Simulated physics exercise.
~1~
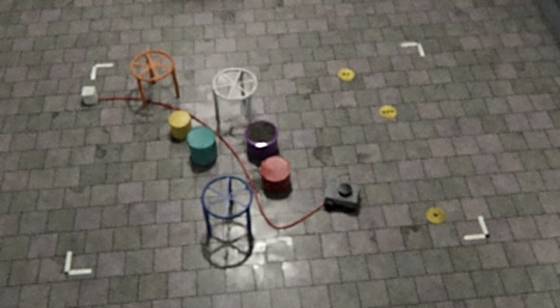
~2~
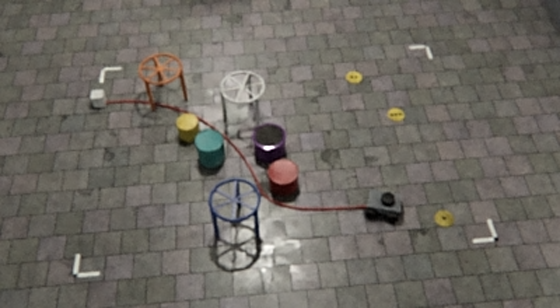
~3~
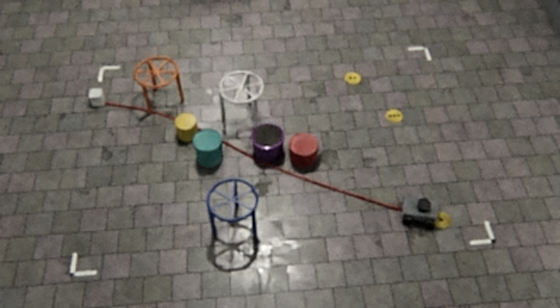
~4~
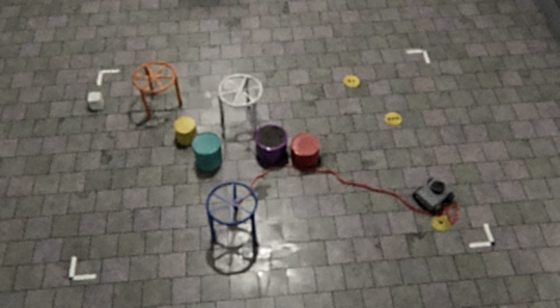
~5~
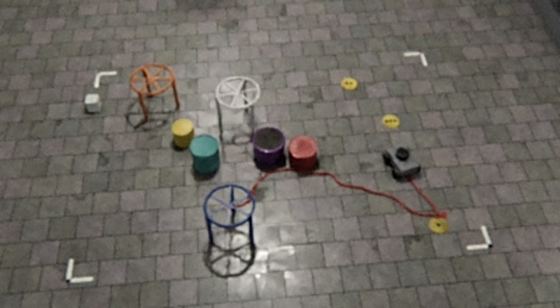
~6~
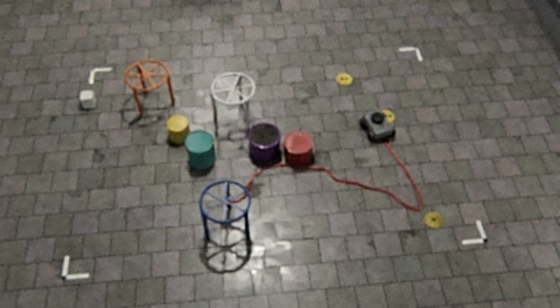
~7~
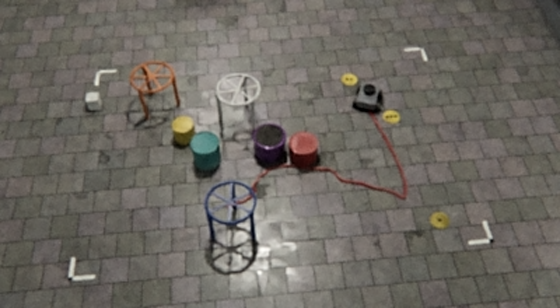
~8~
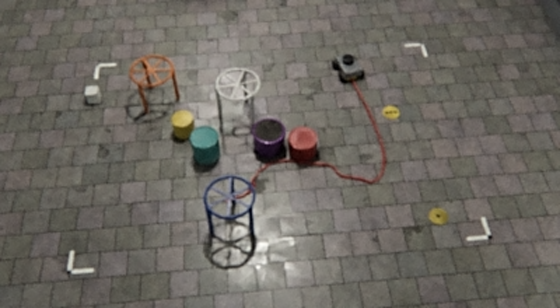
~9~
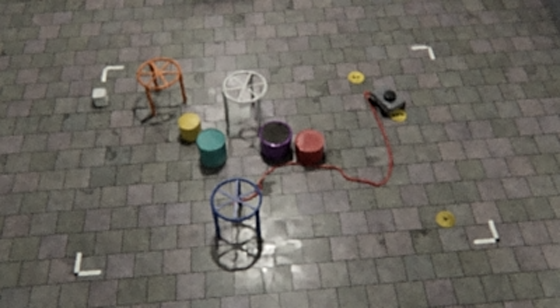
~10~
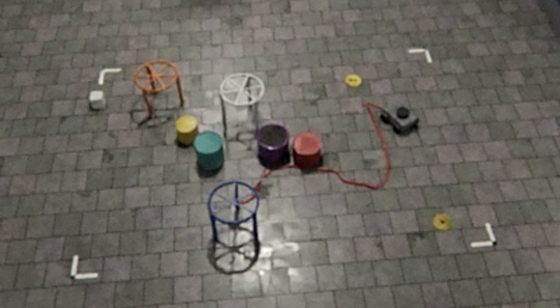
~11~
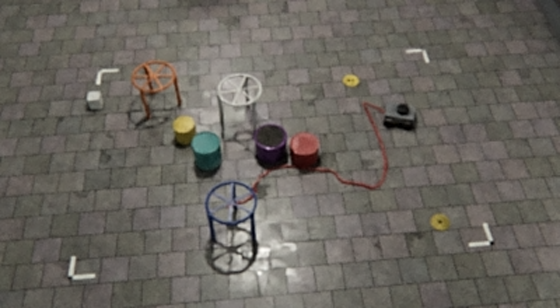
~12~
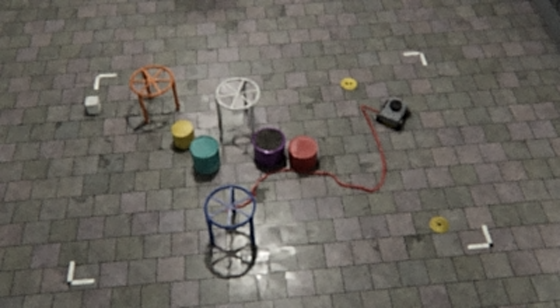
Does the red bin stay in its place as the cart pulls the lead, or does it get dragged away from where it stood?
The red bin gets dragged away from its place, ending up to the right of the purple pot, which stays put like the teal bucket.
